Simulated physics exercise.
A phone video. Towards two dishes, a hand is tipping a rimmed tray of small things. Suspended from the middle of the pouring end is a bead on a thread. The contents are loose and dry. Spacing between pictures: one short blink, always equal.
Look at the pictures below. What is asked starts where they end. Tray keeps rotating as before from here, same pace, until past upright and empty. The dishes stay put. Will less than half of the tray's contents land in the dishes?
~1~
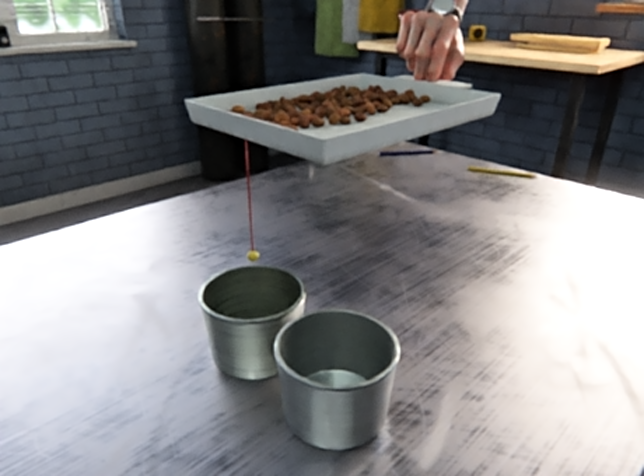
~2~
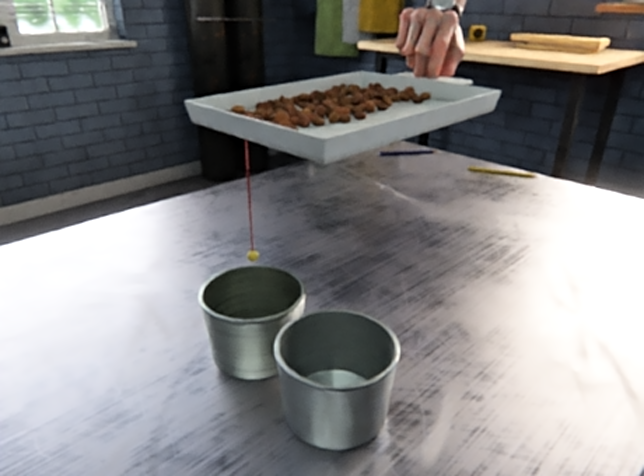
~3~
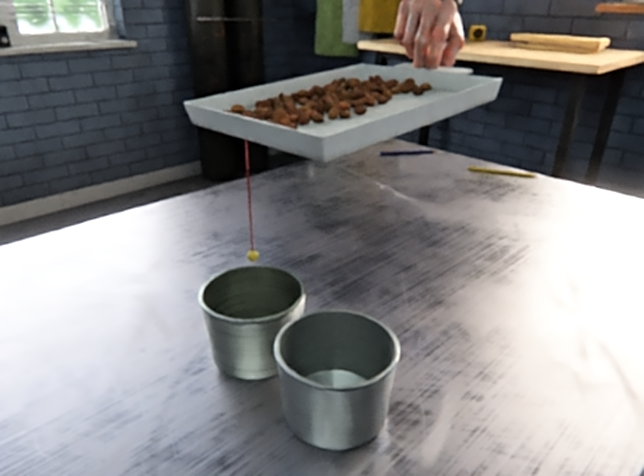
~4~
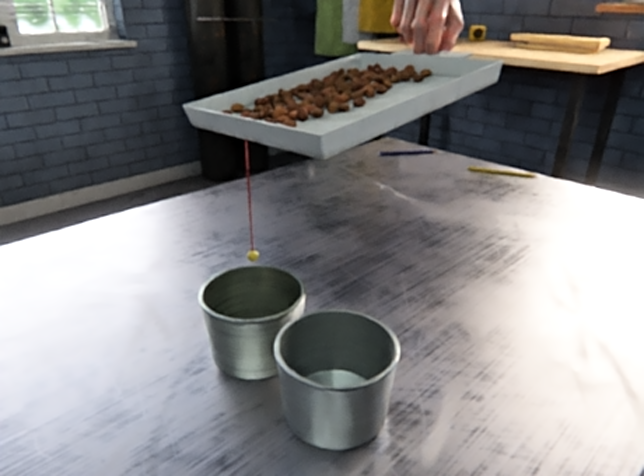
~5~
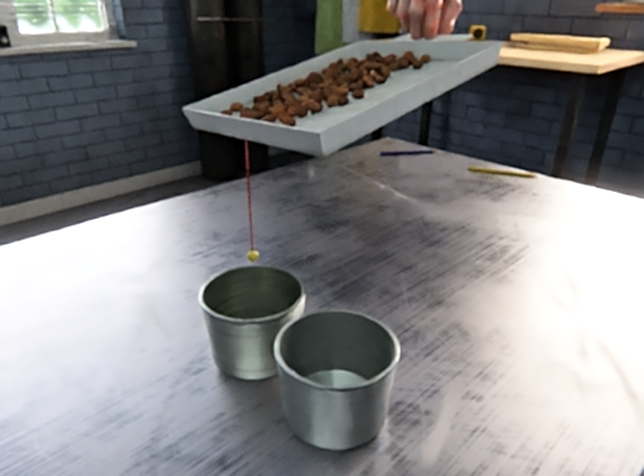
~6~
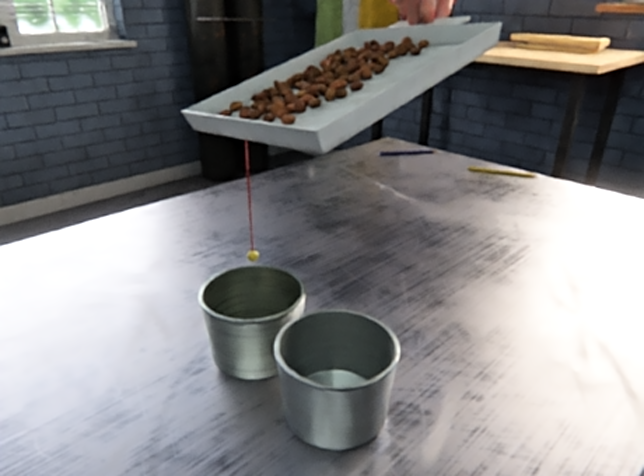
Most is lost.
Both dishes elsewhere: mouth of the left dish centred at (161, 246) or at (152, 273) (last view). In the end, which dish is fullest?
In the first position the left of the two, in the second the left of the two.
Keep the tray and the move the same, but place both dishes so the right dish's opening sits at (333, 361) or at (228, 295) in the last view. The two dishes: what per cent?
You'd end up with around 0 per cent and then around 90 per cent.
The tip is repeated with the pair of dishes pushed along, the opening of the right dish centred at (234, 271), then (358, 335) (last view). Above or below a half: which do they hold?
Earlier try a majority share, later try a minority share.
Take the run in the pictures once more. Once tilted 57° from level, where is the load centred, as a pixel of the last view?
Look close to (246, 75) in the last picture.
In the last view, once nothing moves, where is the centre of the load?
Roughly pixel (163, 315).
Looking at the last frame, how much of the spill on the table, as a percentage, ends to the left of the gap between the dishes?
About 100 per cent.
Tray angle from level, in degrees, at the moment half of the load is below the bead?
The tilt is near 95° by then.
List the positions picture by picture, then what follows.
Corners of the pouring end near (190, 100) and (325, 137), level; middle of the load near (331, 105), bits of dog kibble; left dish near (213, 336); right dish near (293, 401); bead on its thread near (253, 256), in the first picture.
Corners of the pouring end near (190, 100) and (324, 136), level; middle of the load near (331, 104), in the second picture.
Corners of the pouring end near (189, 102) and (323, 135), tipped barely, lowest at the left corner; middle of the load near (330, 99), in the third picture.
Corners of the pouring end near (188, 104) and (321, 132), tipped a little, lowest at the left corner; middle of the load near (330, 92), in the fourth picture.
Corners of the pouring end near (188, 107) and (319, 130), tipped a little, lowest at the left corner; middle of the load near (328, 84), in the fifth picture.
Corners of the pouring end near (187, 110) and (317, 128), tipped clearly, lowest at the left corner; middle of the load near (327, 77); left dish near (213, 336); right dish near (293, 401), in the sixth picture.
Shortly afterwards, tray tipped steeply; the whole lot on the tray.
Next, tray tipped right over; near half on the tray; near a third outside both; near a quarter in the air.
Some moments later, tray tipped past a quarter turn; only a few in the left dish; all but a few outside both.
In the end, tray tipped past a quarter turn; none at all in the right dish; only a few in the left dish; all but a few outside both.
